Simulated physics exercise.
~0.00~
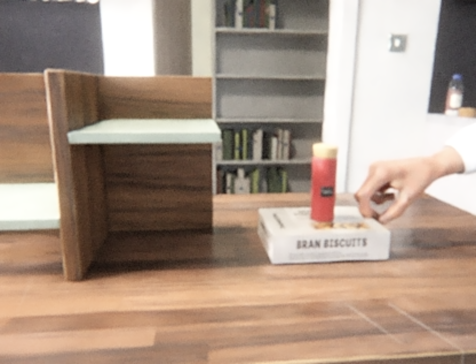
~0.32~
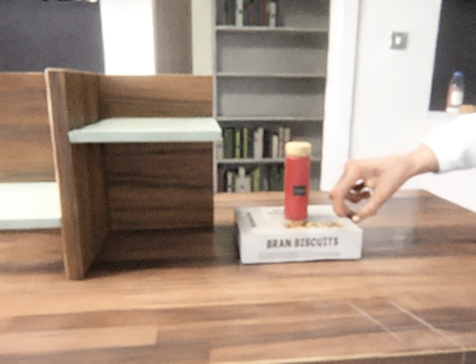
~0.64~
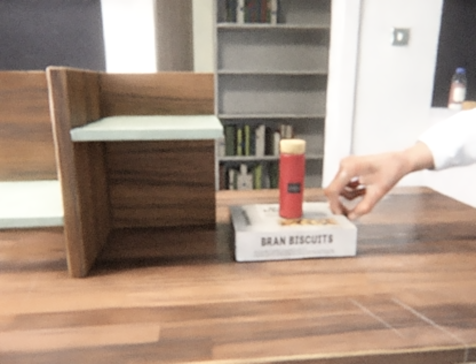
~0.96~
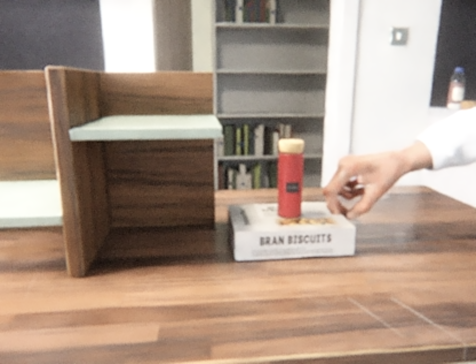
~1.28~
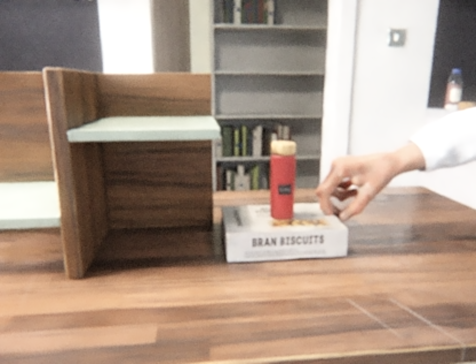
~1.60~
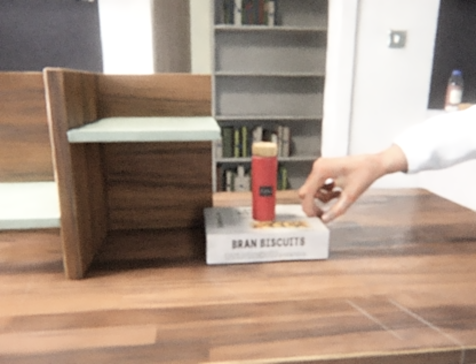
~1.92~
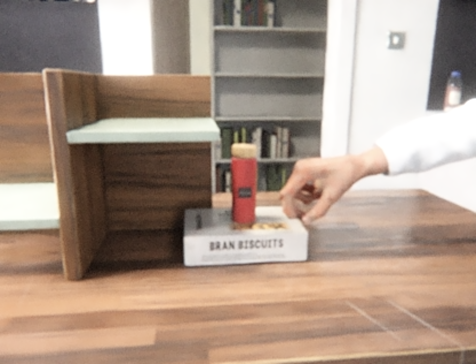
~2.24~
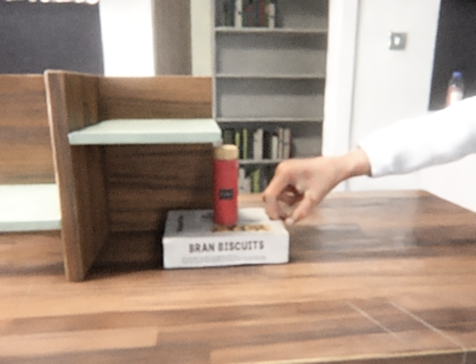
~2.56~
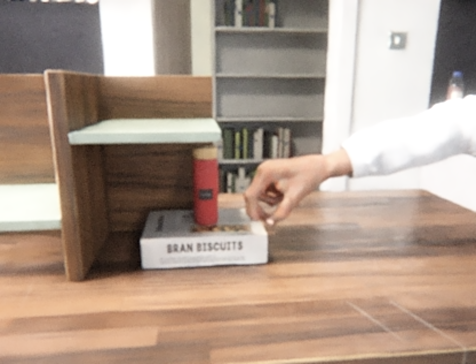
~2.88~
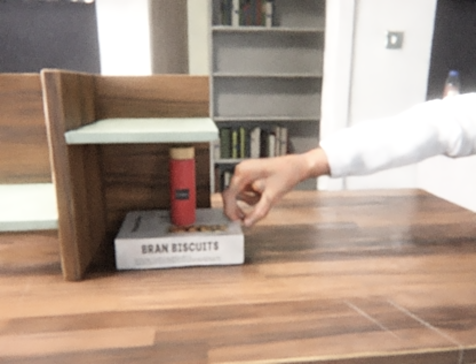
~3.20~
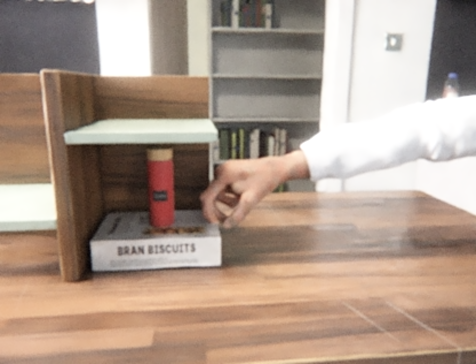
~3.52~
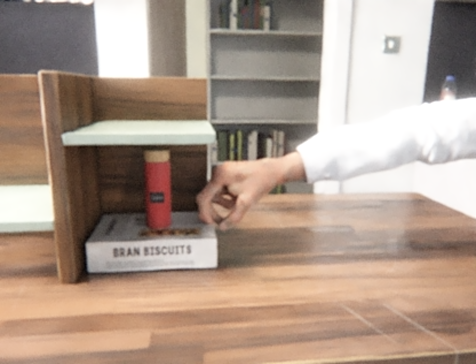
A hand slowly slid a white bran biscuits box, with a red shaker standing on top, leftward across a wooden table. The box and shaker slipped under a pale green shelf and stopped there, with the shaker still upright and untouched.
